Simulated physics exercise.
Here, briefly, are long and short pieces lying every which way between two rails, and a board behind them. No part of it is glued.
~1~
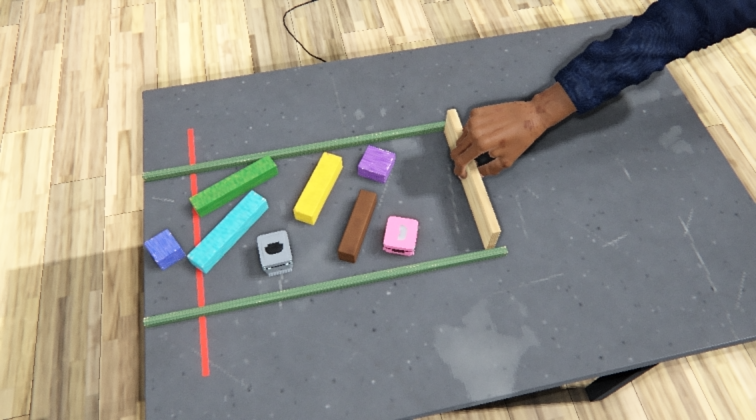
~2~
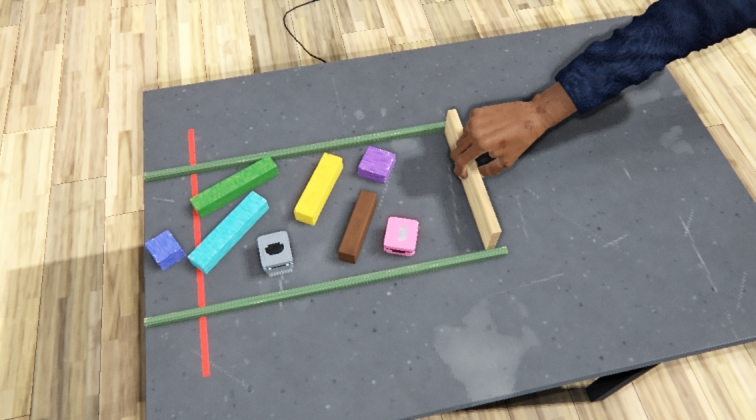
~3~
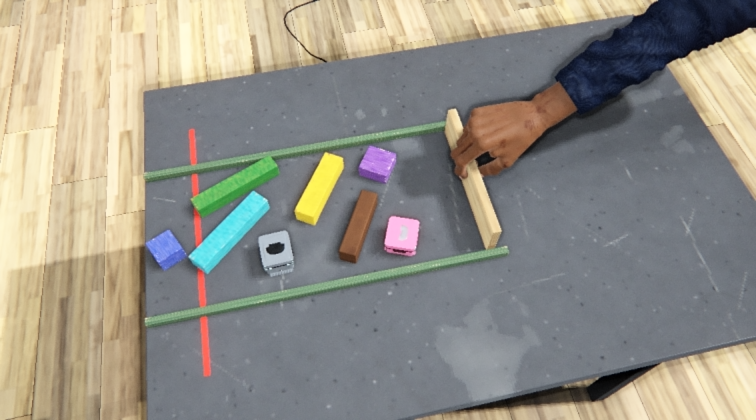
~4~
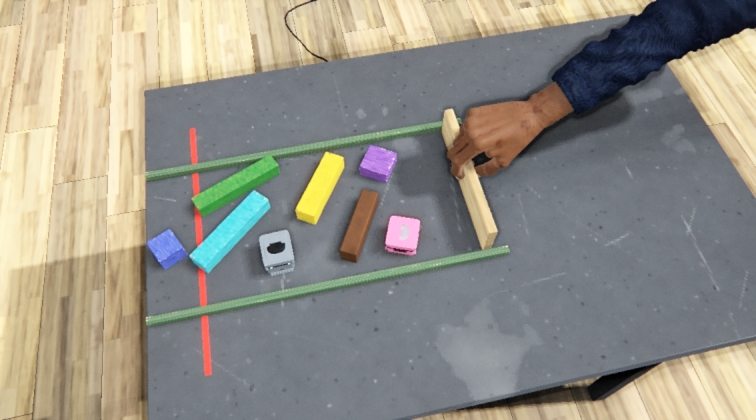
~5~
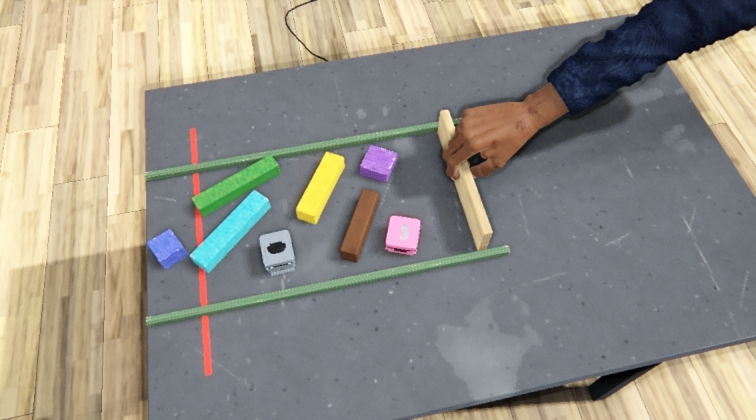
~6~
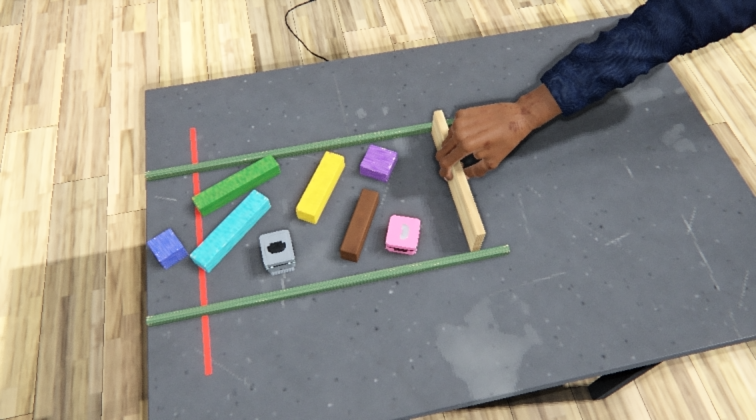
To begin with, a hand grips a wooden board at the right end of two green rails, with coloured blocks and bars scattered between them and a red tape line at left. The hand then slides the board slightly left toward the pieces, which stay where they lie.
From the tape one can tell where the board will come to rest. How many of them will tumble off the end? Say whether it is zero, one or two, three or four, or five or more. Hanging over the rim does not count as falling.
The count of pieces that drop is three or four, then.
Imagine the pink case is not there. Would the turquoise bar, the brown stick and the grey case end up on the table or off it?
Outcome for the turquoise bar: It drops; for the brown stick: It stays; for the grey case: It stays.
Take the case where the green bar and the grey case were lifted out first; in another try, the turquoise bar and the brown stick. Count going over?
In order, the numbers are 2 and 2.
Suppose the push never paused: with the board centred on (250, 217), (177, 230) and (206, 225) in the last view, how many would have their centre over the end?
Per position: 1 / 5 / 3.
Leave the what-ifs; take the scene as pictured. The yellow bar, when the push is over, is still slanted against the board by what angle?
Near 0 degrees.
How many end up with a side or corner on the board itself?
In total, 3.
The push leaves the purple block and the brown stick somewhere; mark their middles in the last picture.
In order, first (181, 206), then (171, 252).
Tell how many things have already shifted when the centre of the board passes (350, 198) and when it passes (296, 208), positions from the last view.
One spot: 4. Other spot: 7.
Early on, none off yet; blue block at rest near (168, 249); turquoise bar at rest near (232, 230); green bar at rest near (237, 185).
A while later, none off yet; blue block at rest near (168, 249); turquoise bar travelled a little near (203, 235); green bar travelled a little near (186, 199).
Finally, the number that fall off is three or four; lost, grey case, green bar, turquoise bar and blue block.
